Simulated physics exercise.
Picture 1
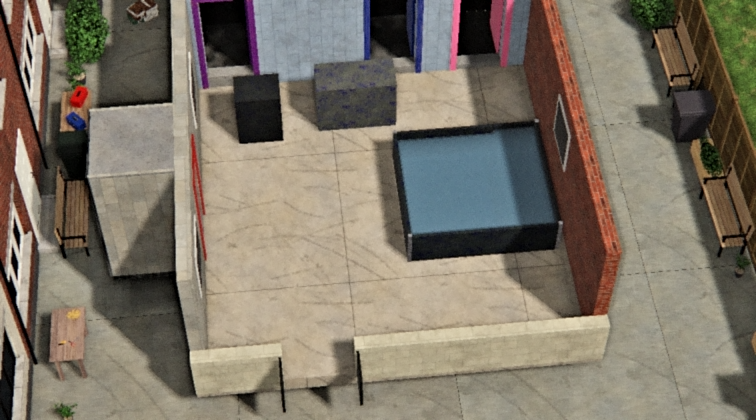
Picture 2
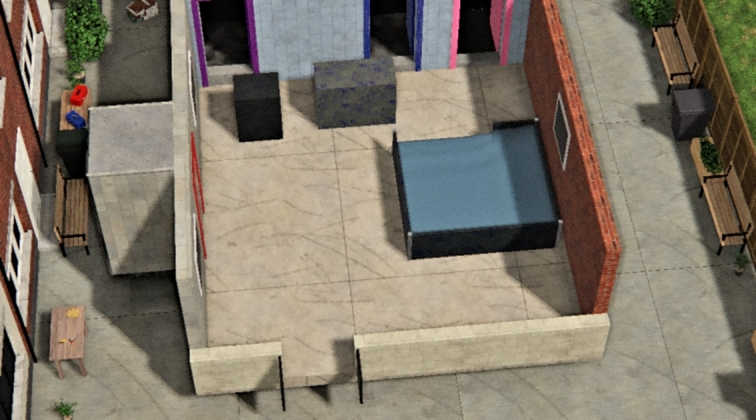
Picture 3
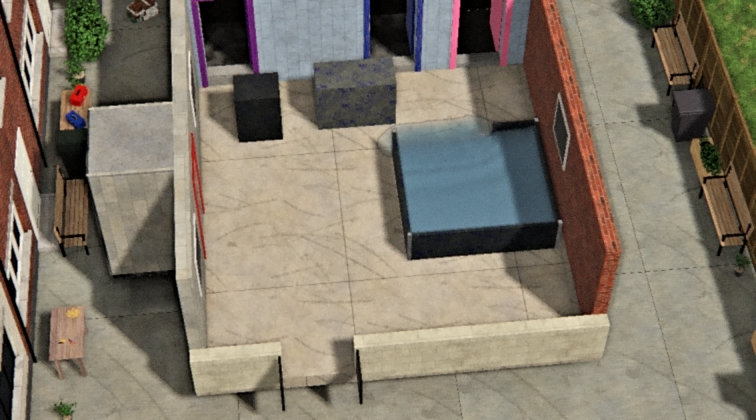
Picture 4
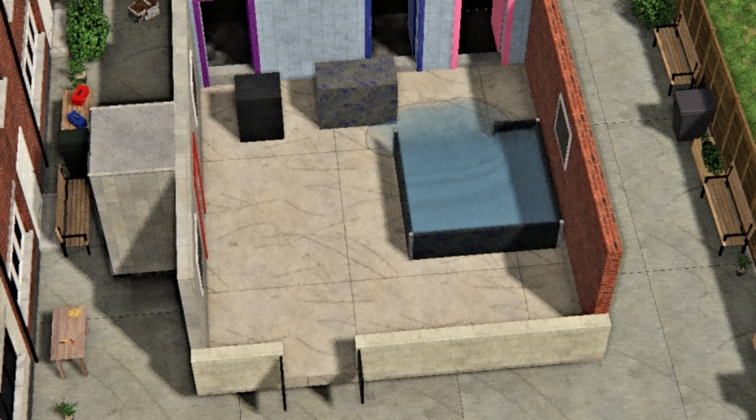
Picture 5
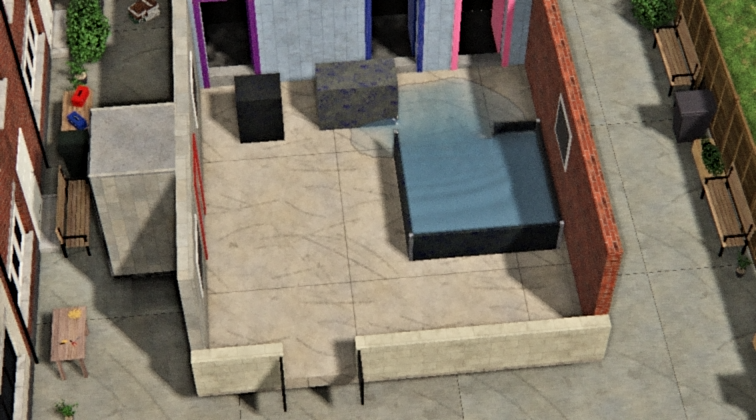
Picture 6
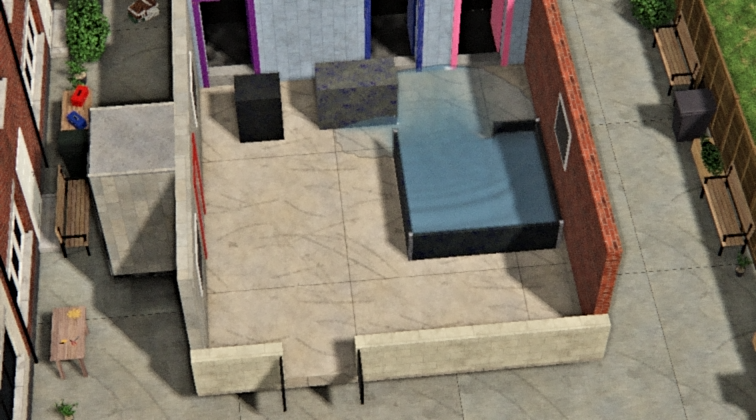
In this clip, a dark-walled tank of blue water in a walled yard opens on its far side, and water pours out, spreading across the paved floor toward the grey block and the coloured doorways while everything else stays still.
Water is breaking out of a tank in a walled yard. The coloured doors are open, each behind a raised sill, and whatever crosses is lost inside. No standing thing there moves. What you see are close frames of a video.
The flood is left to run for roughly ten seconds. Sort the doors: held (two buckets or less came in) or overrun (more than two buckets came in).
Sorted: Blue door overrun, pink door overrun, purple door held, red door overrun.
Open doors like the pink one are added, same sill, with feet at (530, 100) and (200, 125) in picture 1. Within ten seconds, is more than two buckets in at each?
One after the other: Takes more, passes that mark.
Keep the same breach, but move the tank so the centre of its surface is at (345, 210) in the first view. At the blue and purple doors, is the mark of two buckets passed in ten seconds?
Result - blue door ends up below, purple door ends up below.
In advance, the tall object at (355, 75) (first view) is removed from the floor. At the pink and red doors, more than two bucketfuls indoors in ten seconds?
At the pink door the inflow crosses the line; at the red door it comes in under.
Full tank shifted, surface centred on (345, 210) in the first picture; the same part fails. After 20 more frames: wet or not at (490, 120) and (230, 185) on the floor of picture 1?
In that order: Submerged and submerged.
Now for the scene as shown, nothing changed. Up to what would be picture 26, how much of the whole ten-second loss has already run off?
That comes to 60 per cent, as I work it out.
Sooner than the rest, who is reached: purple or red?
Clearly the purple one.
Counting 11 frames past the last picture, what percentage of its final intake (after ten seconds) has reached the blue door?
About 55 %.
A moment on, water covers 20 % of the floor; the blue door over two buckets in, the pink door over two buckets in, the purple door not reached, the red door not reached.
Next, water covers 35 % of the floor; the blue door far over two buckets in, the pink door far over two buckets in, the purple door not reached, the red door not reached.
Then, water covers 50 % of the floor; the blue door far over two buckets in, the pink door far over two buckets in, the purple door wet at the sill, nothing in, the red door under two buckets in.
Later, water covers 70 % of the floor; the blue door far over two buckets in, the pink door far over two buckets in, the purple door wet at the sill, nothing in, the red door under two buckets in.
In the end, water covers 90 % of the floor; the blue door far over two buckets in, the pink door far over two buckets in, the purple door wet at the sill, nothing in, the red door over two buckets in.
